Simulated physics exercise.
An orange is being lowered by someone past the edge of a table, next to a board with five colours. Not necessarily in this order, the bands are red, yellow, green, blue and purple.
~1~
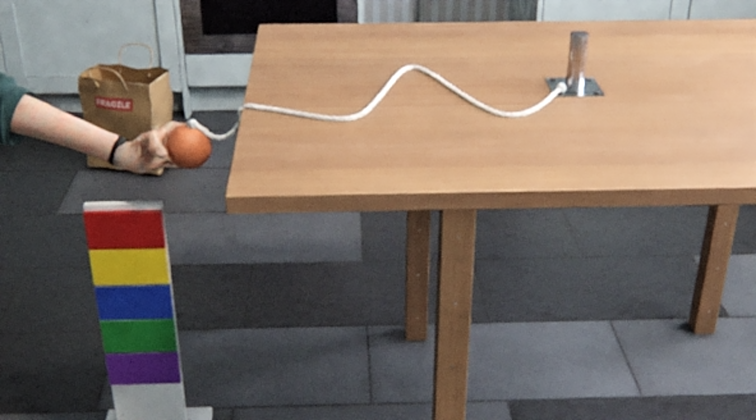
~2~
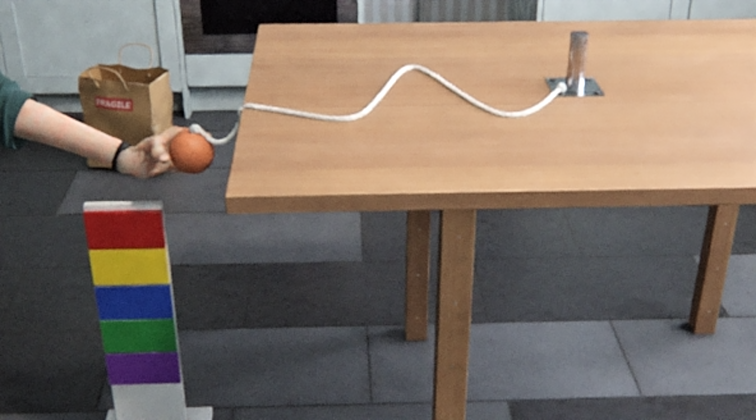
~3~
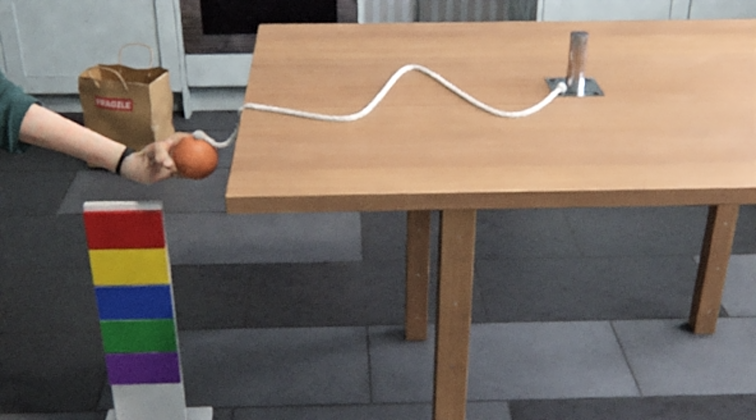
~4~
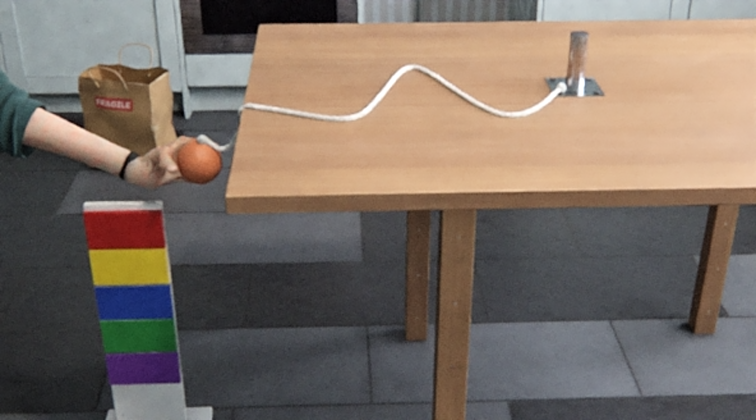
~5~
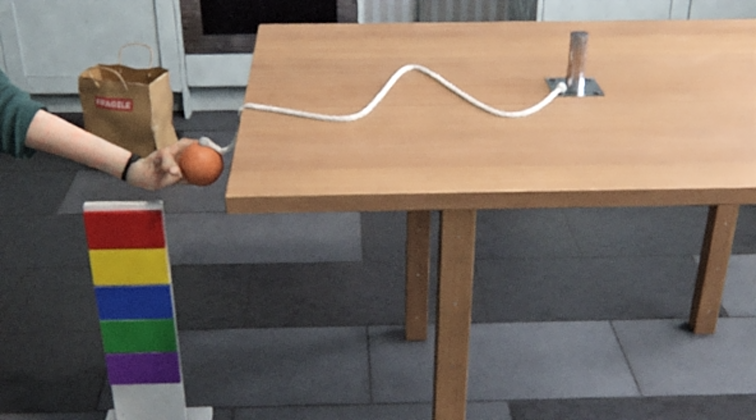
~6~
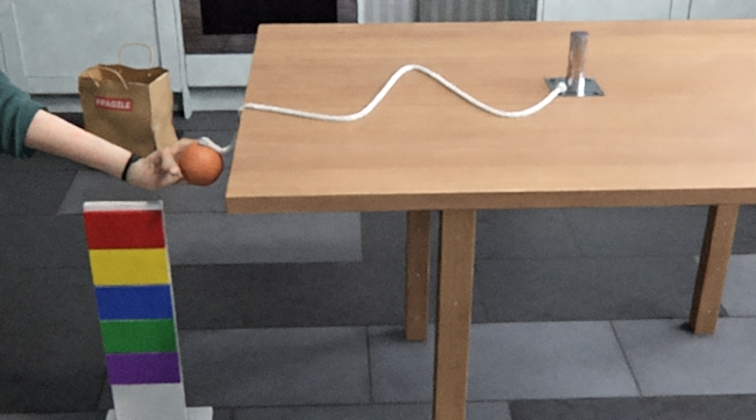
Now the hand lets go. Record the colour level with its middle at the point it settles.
Colour at middle: Purple.
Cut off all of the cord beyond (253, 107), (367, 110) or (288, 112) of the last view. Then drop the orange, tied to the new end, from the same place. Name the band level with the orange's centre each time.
So you'd see blue first, higher than all five second, and for the last: Yellow.
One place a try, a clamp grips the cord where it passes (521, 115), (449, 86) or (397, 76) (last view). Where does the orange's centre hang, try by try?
Near (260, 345), then (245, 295), then (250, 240).
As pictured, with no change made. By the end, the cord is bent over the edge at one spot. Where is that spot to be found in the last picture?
That spot is near (388, 86).
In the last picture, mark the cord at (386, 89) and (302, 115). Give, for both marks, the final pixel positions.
The first at (243, 116), the second at (257, 236).
Soon after, orange near (270, 314); level with green.
After that, orange near (251, 361); level with purple.
In the end, orange near (269, 361); level with purple. The cord holds its middle at purple.
